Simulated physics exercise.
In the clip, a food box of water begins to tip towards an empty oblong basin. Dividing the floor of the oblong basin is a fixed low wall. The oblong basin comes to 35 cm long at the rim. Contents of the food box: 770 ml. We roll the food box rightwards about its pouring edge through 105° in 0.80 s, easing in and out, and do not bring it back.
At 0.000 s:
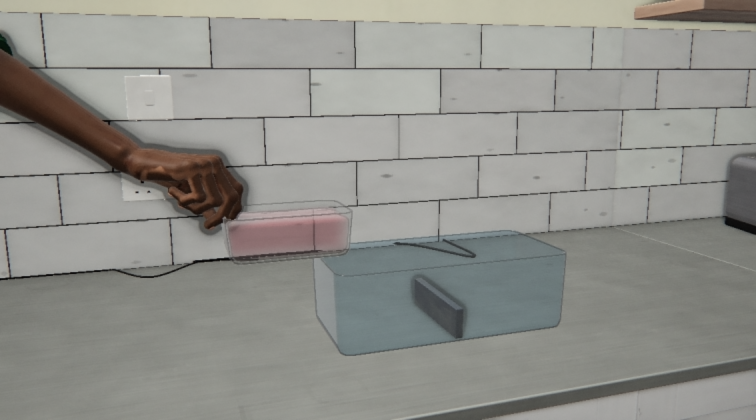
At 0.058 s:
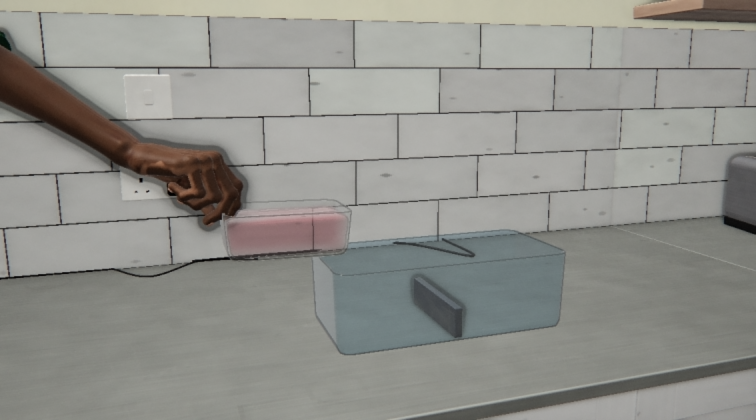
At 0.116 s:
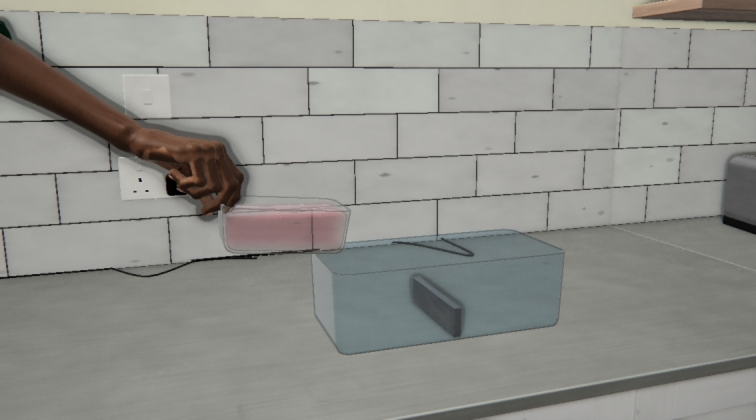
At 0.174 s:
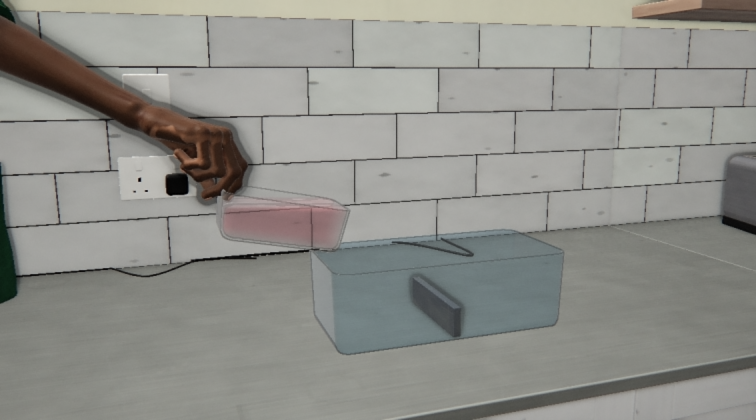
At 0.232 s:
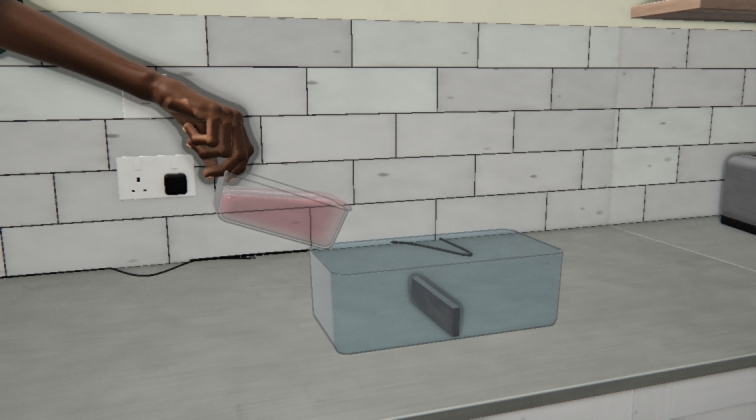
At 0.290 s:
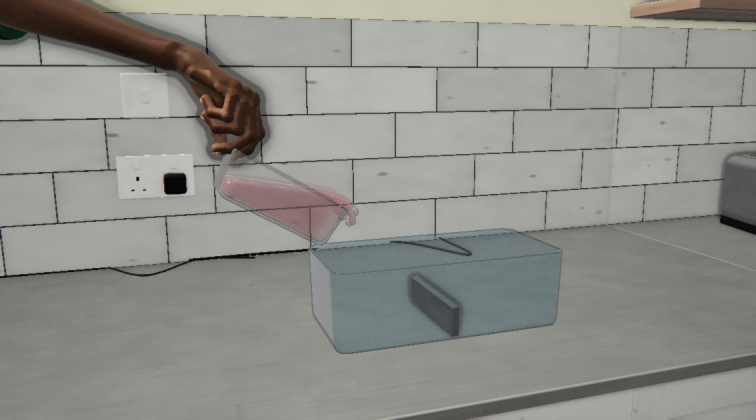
A hand held a clear food box of pinkish water above an oblong basin on a kitchen counter, then steadily tilted it rightwards until a little of the water began to run over its edge.
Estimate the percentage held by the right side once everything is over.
I would say 18 per cent.
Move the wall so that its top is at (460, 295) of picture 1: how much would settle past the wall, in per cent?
10 per cent.
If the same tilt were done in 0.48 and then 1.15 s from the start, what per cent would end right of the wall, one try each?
It comes to 10 per cent, and then 10 per cent.
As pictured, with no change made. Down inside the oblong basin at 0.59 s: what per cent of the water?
About 42 per cent.
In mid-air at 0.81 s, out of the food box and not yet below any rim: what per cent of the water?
Near 5 percent.
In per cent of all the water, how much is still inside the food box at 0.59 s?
About 12 per cent.
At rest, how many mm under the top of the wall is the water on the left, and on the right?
Some 22 mm on the left and 40 mm on the right.
By 0.59 s the tilt is 89° and 13 per cent is still to pour, 41 is left of the wall and 0 right of it.
By 0.81 s the tilt is 105° and 0 per cent is still to pour, 85 is left of the wall and 9 right of it.
By 1.05 s the tilt is 105° and 0 per cent is still to pour, 83 is left of the wall and 11 right of it.
By 1.30 s the tilt is 105° and 0 per cent is still to pour, 76 is left of the wall and 18 right of it.
At rest 75 per cent lies left of the wall, 18 right of it and 7 outside.
